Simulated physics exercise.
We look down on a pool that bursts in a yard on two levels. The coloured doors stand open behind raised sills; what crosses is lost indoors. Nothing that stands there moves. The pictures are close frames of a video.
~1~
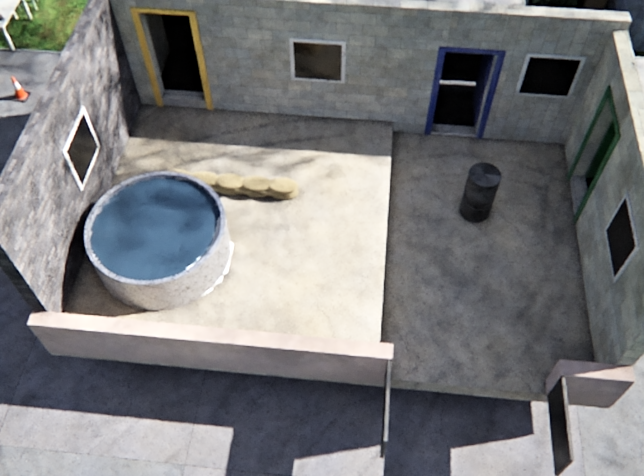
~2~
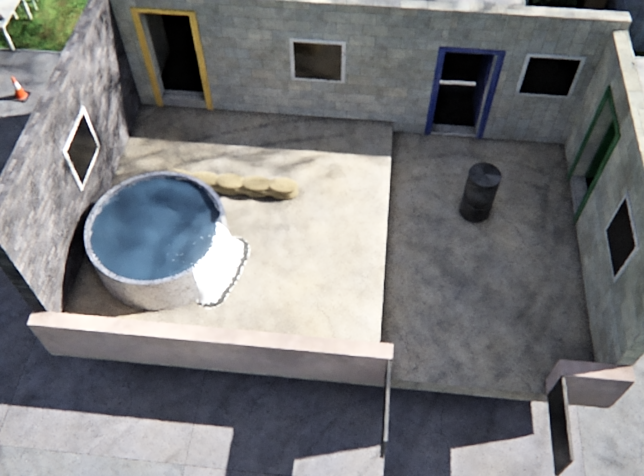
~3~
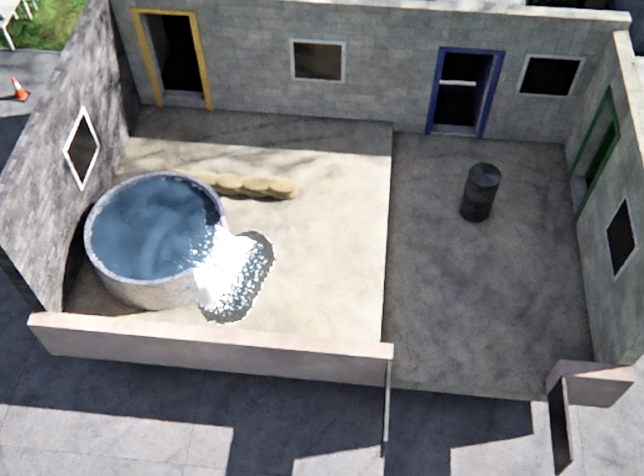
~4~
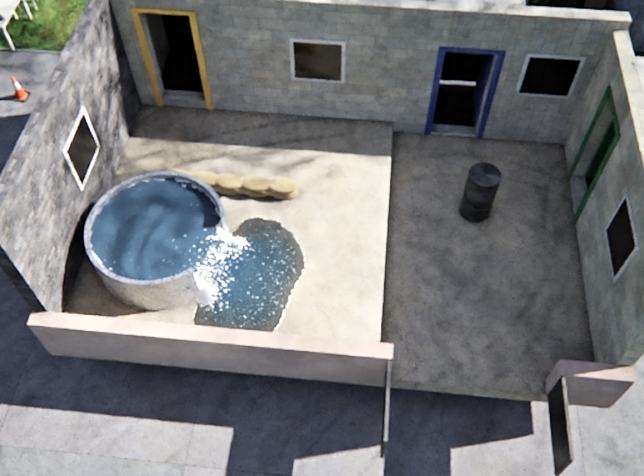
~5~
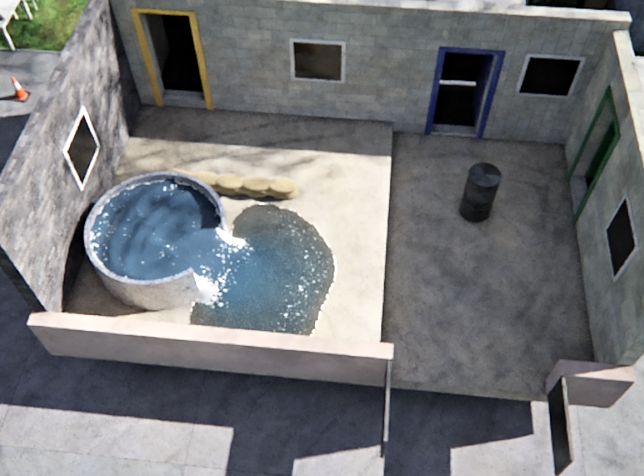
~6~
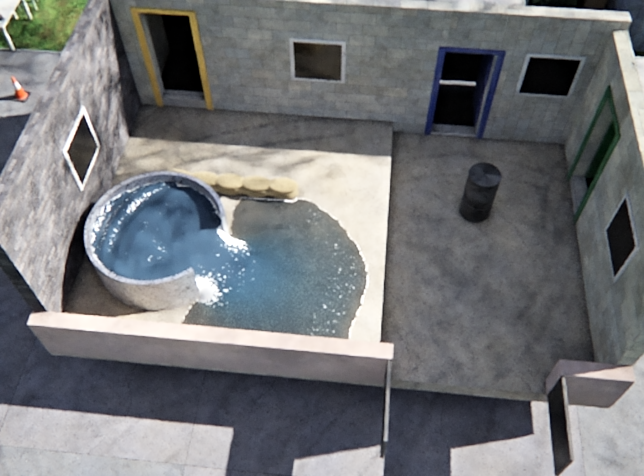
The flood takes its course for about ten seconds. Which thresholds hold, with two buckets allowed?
The green door holds within the limit; the yellow door holds within the limit; the blue door floods.
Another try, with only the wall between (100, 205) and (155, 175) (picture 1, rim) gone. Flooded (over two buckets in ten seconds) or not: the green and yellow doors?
One by one: The green door is under; the yellow door passes that mark.
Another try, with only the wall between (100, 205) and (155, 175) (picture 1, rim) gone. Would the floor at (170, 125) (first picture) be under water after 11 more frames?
Answer: Wet.
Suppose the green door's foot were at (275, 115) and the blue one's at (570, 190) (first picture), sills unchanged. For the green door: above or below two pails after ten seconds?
In short: Green holds.
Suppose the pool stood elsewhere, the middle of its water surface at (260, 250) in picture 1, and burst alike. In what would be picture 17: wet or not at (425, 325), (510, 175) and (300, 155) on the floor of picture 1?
In that order: Under water, free of water, dry.
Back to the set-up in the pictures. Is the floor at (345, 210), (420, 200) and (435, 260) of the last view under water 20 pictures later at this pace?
As listed: Covered, flooded, under water.
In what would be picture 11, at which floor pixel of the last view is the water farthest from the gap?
Roughly at (505, 375).
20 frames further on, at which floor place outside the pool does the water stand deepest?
I would point to (580, 321).
A moment on, water covers 35 % of the floor; the green door not reached, the yellow door not reached, the blue door not reached.
Next, water covers 50 % of the floor; the green door not reached, the yellow door not reached, the blue door not reached.
Then, water covers 60 % of the floor; the green door wet at the sill, nothing in, the yellow door not reached, the blue door wet at the sill, nothing in.
Later, water covers 65 % of the floor; the green door wet at the sill, nothing in, the yellow door not reached, the blue door under two buckets in.
In the end, water covers 65 % of the floor; the green door wet at the sill, nothing in, the yellow door not reached, the blue door over two buckets in.
